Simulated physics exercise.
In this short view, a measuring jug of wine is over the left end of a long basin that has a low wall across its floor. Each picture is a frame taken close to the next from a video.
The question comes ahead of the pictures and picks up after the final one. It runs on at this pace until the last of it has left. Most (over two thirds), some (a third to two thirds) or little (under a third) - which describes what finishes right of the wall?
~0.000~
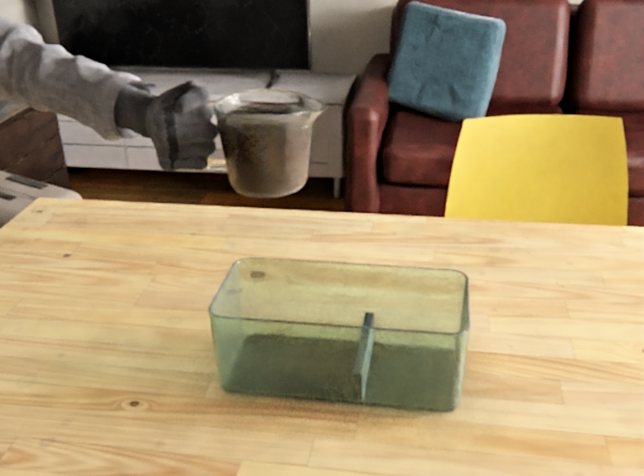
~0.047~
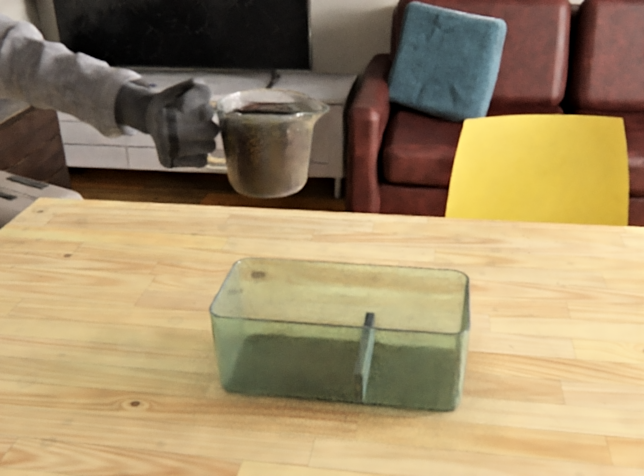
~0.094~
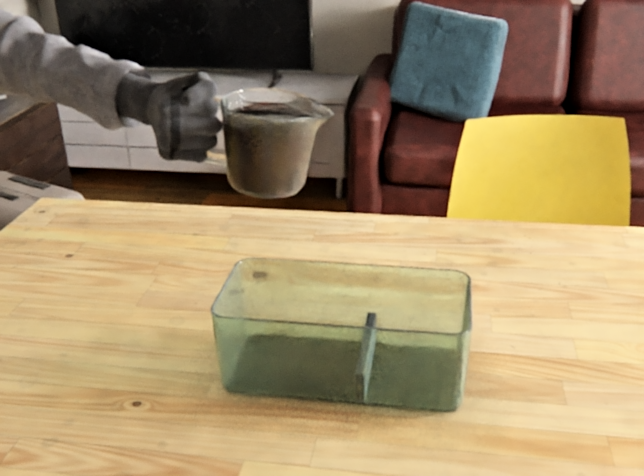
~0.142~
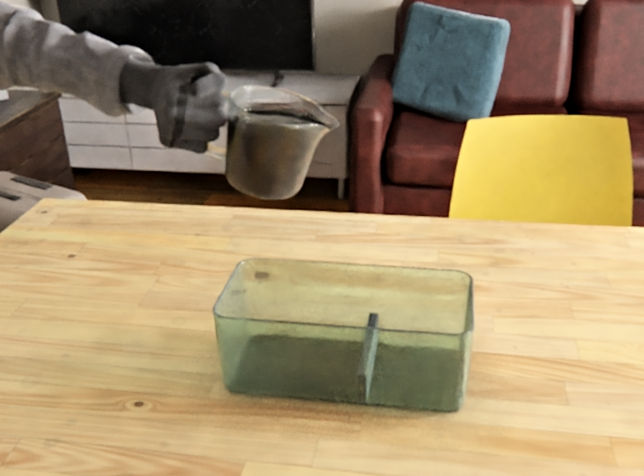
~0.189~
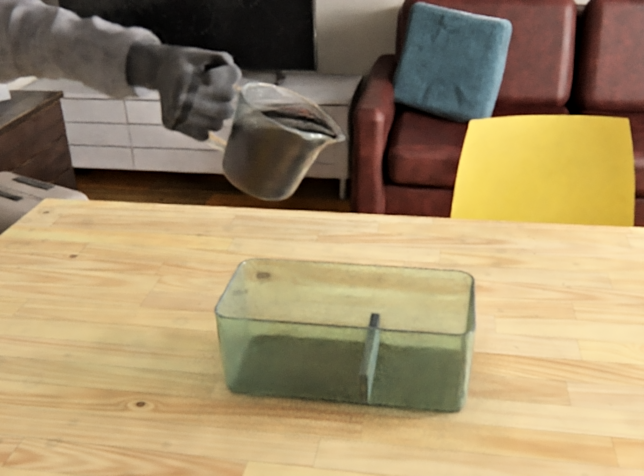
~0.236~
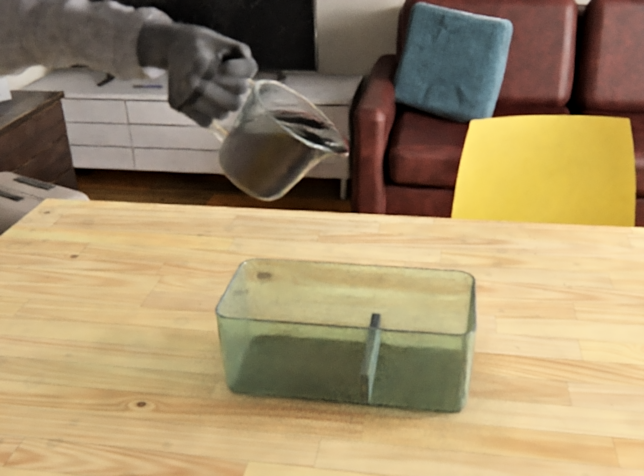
Some.
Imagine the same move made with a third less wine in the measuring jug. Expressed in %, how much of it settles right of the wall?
Best guess: Around 35 %.
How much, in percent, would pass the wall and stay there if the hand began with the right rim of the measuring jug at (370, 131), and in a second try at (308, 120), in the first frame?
Roughly 75 per cent, then roughly 30 per cent.
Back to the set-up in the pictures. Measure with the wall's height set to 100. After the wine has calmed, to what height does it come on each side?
Once it is still, the left part shows 20 per cent and the right part 40.
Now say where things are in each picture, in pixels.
The first frame shows tilt 0°; pouring edge (327, 107); surface from (223, 113) to (312, 116); the long basin's rim runs from (223, 286) to (468, 302); the wall's top is at (364, 342).
The second frame shows tilt 2°; pouring edge (329, 109); surface from (224, 113) to (313, 117).
The third frame shows tilt 7°; pouring edge (334, 115); surface from (229, 113) to (317, 119).
The fourth frame shows tilt 15°; pouring edge (340, 125); surface from (234, 114) to (325, 122).
The fifth frame shows tilt 25°; pouring edge (345, 138); surface from (238, 118) to (337, 129).
The sixth frame shows tilt 38°; pouring edge (346, 154); surface from (233, 128) to (338, 140); 2 per cent is over the edge.
A moment on, the measuring jug is tipped right over and 30 per cent is still to pour, 0 is left of the wall and 28 right of it.
Next, the measuring jug is tipped right over and 1 per cent is still to pour, 33 is left of the wall and 55 right of it.
Then the measuring jug is tipped right over and 0 per cent is still to pour, 42 is left of the wall and 54 right of it.
Later the measuring jug is tipped right over and 0 per cent is still to pour, 42 is left of the wall and 54 right of it.
At rest 42 per cent lies left of the wall, 54 right of it and 3 outside.
